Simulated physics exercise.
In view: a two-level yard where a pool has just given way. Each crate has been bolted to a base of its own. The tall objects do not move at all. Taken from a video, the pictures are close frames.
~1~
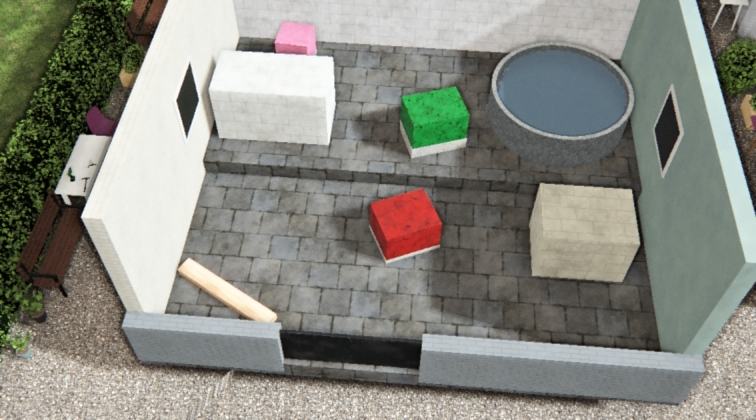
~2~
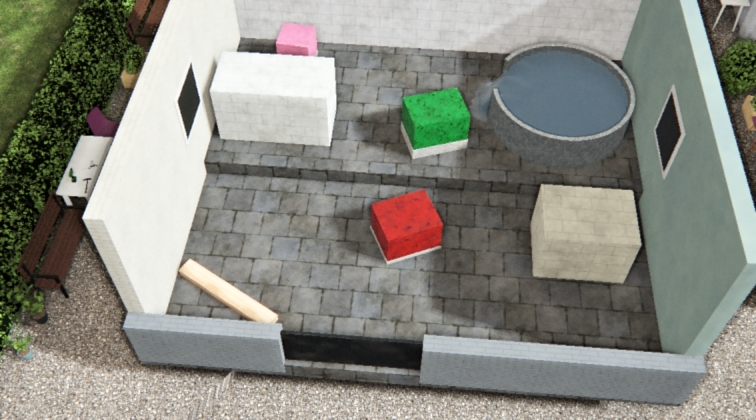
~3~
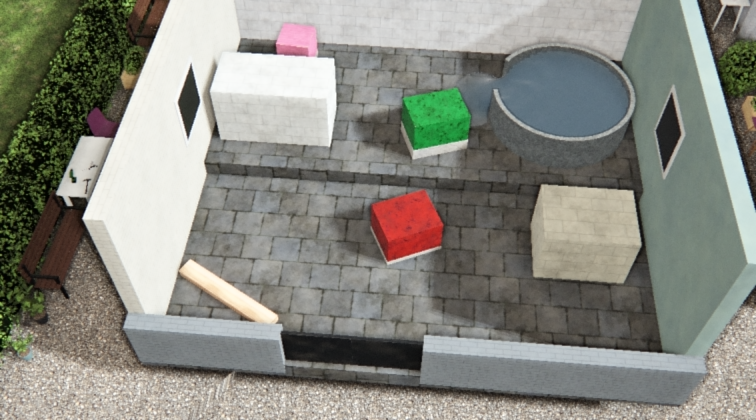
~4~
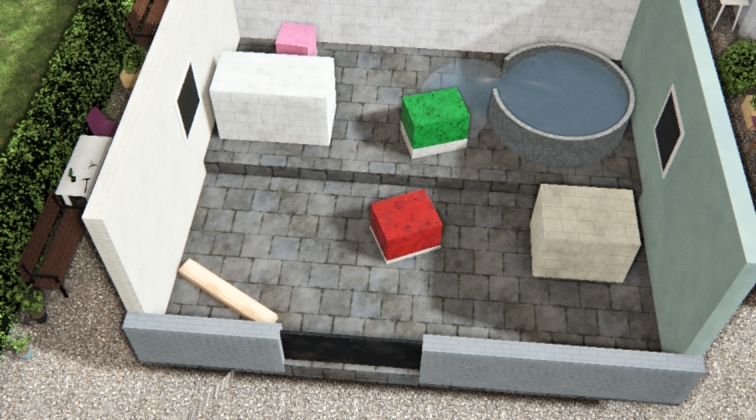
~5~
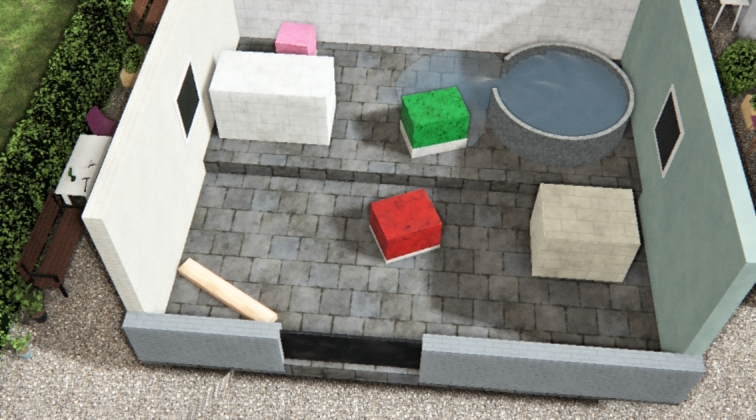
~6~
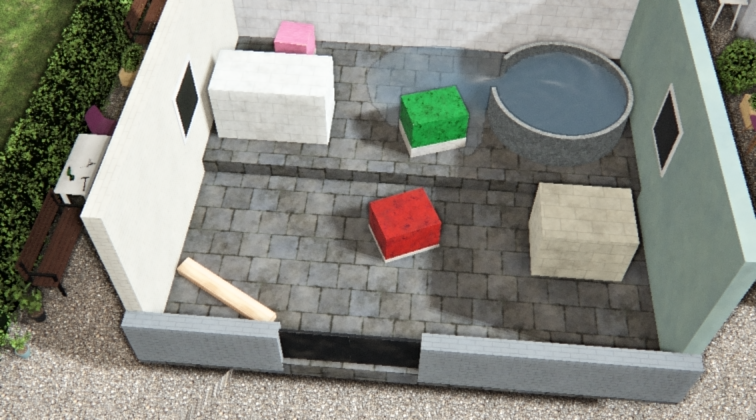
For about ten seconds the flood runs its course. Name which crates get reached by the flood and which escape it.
The green crate remains moisture-free, the pink crate picks up moisture, the red crate picks up moisture.
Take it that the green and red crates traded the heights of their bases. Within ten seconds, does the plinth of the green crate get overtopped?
Note: Green crate is flooded.
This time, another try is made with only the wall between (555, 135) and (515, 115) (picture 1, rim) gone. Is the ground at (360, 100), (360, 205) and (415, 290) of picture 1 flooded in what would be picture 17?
First: Spared by the leak. Second: Reached by the flood. Third: Reached by the flood.
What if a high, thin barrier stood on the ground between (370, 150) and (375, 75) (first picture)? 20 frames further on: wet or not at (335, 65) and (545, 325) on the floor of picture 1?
As listed: Awash, clear.
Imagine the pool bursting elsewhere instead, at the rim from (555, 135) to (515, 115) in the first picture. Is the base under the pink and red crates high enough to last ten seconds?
As I see it, pink stays clear and red is doused.
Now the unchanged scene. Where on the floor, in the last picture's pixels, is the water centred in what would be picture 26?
Around pixel (451, 103).
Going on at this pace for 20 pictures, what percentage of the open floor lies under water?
About 40 per cent.
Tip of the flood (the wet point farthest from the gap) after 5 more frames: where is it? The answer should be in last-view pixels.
Somewhere near (295, 45).
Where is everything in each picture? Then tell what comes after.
In the first frame, still water in the round pool at (561, 92).
In the second frame, water pours out at (496, 93) and has run to (479, 117).
In the third frame, the front is at (466, 79), out from the gap at (496, 95).
In the fourth frame, water pours out at (495, 94) and has run to (425, 90).
In the fifth frame, water pours out at (495, 93) and has run to (402, 79).
In the sixth frame, the front is at (375, 67), out from the gap at (494, 92).
A moment on, water covers 20 % of the floor; the green crate water round its plinth, the pink crate water round its plinth, the red crate not reached.
Next, water covers 30 % of the floor; the green crate water round its plinth, the pink crate water round its plinth, the red crate not reached.
Then, water covers 40 % of the floor; the green crate water round its plinth, the pink crate water round its plinth, the red crate water round its plinth.
Later, water covers 55 % of the floor; the green crate water round its plinth, the pink crate water round its plinth, the red crate water round its plinth.
In the end, water covers 80 % of the floor; the green crate stayed above the water, the pink crate was topped, the red crate was topped.
